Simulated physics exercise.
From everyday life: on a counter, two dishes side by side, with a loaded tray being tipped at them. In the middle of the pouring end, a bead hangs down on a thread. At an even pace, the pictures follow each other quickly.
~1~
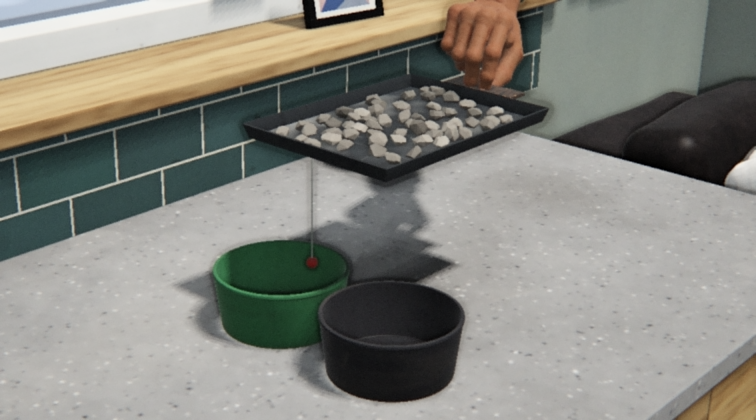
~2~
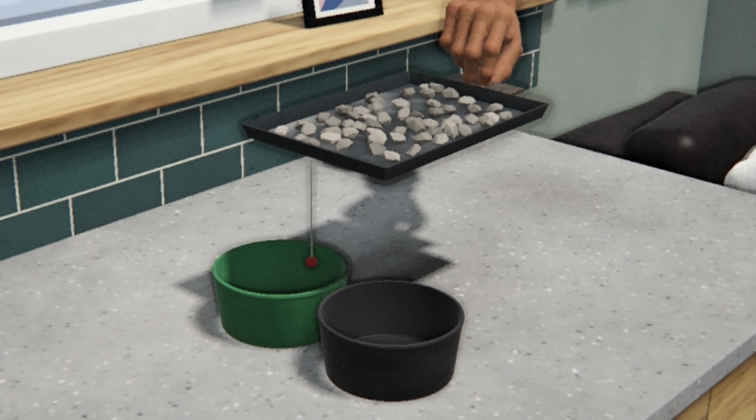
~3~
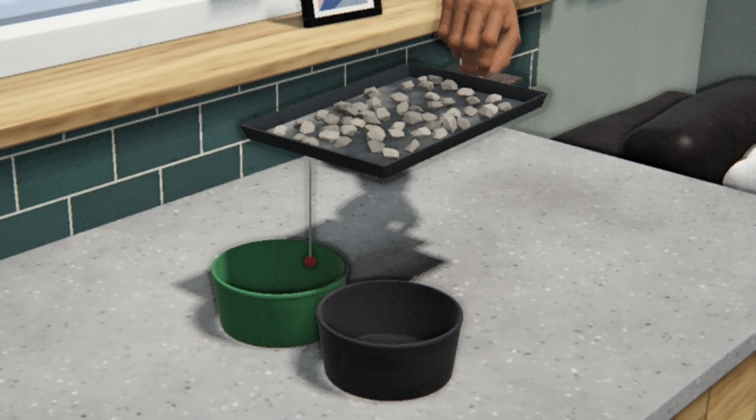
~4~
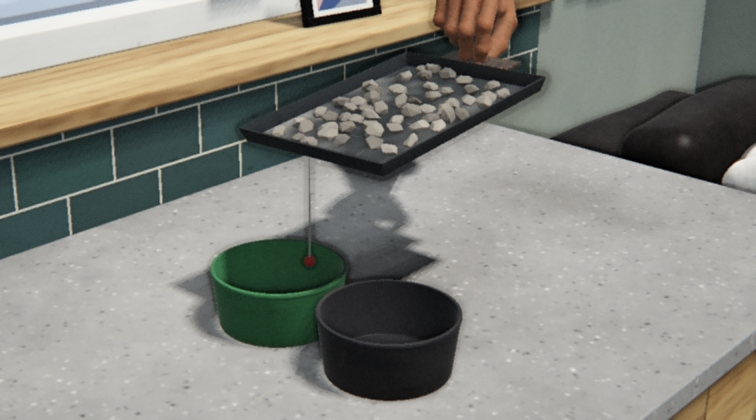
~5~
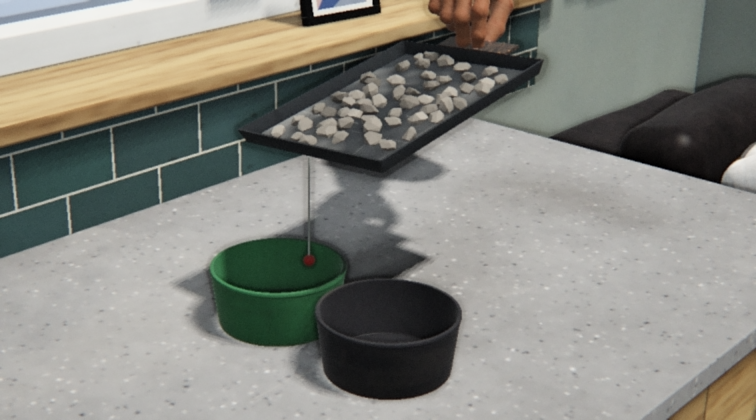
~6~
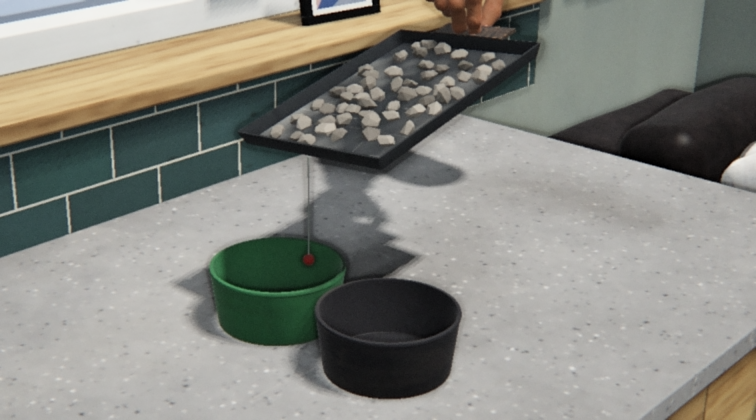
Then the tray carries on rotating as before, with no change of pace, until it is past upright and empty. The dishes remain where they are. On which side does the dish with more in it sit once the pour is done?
Most of the load heads over to the left dish, I'd guess.
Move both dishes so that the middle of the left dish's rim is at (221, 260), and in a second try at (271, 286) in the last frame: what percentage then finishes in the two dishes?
It would be roughly 90 per cent for the first and roughly 50 per cent for the second.
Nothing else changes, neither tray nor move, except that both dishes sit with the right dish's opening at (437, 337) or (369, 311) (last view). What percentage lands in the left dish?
Approximately 10 percent, followed by approximately 90 percent.
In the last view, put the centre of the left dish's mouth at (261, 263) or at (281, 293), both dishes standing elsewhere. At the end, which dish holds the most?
First try: The leftmost dish. Second try: The leftmost dish.
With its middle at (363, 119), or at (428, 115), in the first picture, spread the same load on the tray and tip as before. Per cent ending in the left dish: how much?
Roughly 70 per cent, then 70 per cent.
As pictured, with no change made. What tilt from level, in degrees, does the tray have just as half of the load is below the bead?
About 105 degrees.
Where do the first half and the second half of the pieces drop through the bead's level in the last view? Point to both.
I'd say close to (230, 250) at first and close to (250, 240) later on.
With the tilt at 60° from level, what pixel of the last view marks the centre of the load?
I'd mark it close to (281, 122).
Just after the last frame, tray tipped steeply; almost all on the tray; just a few in the air.
A moment on, tray tipped right over; roughly half on the tray; roughly a quarter in the left dish; roughly a quarter outside both; just a few in the air.
Further on, tray tipped past a quarter turn; roughly two thirds in the left dish; roughly a third outside both.
When it is over, tray tipped past a quarter turn; not one in the right dish; roughly two thirds in the left dish; roughly a third outside both.
